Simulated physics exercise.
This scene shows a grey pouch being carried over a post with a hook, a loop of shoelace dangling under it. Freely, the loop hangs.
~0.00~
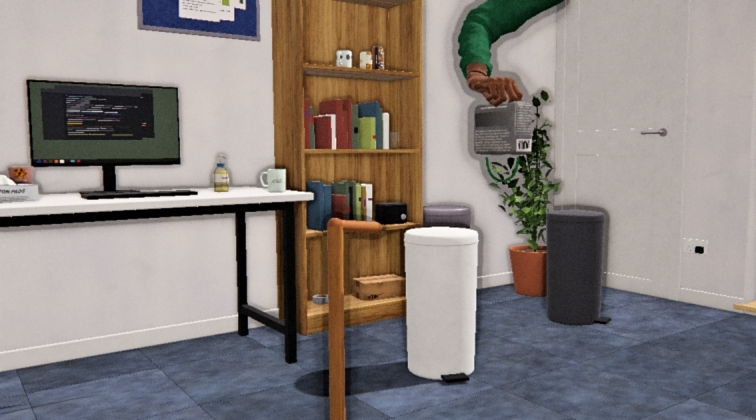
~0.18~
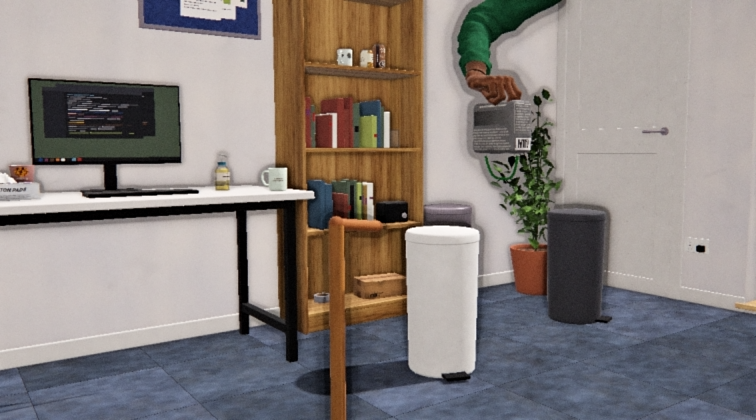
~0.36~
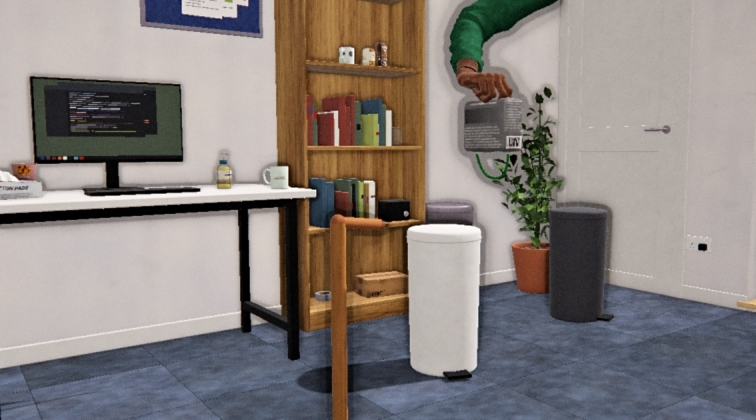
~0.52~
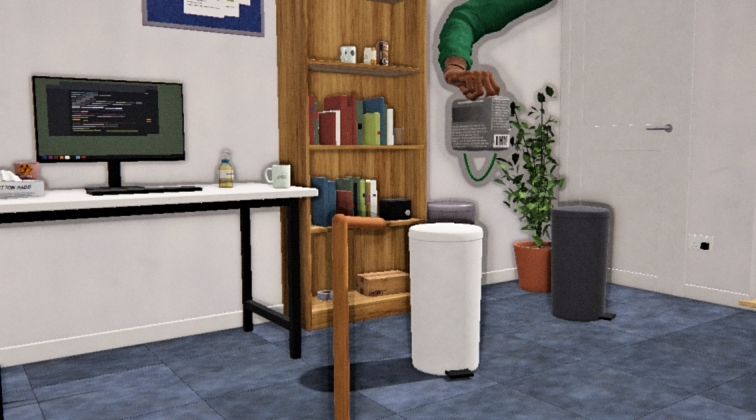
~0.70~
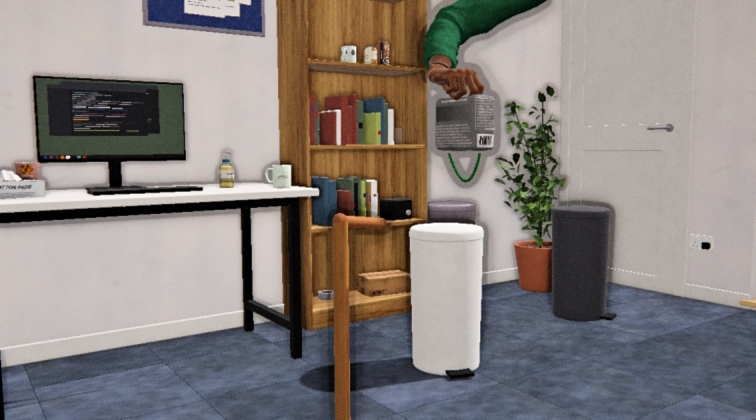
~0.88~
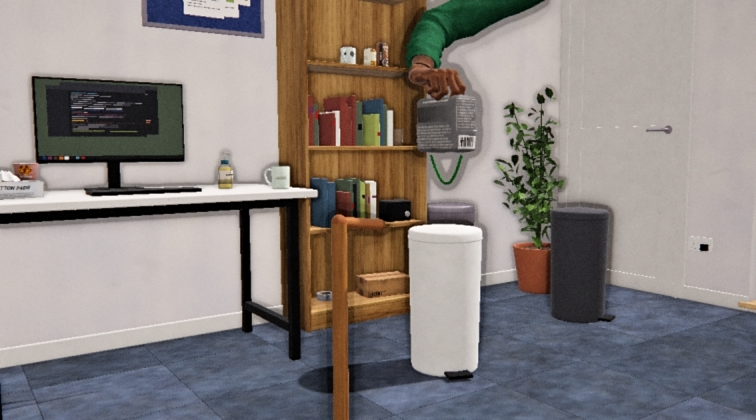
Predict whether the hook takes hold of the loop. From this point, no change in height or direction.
The hook misses the loop.
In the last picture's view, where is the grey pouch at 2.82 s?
I'd put it at roughly (204, 120) in the last picture's pixels.
After 1.34 s, pouch nearing the post near (399, 124).
After 2.08 s, pouch over the post near (310, 122).
After 2.82 s, pouch past the post near (204, 120).
At rest, pouch past the post near (169, 119). The grey pouch comes away clean.
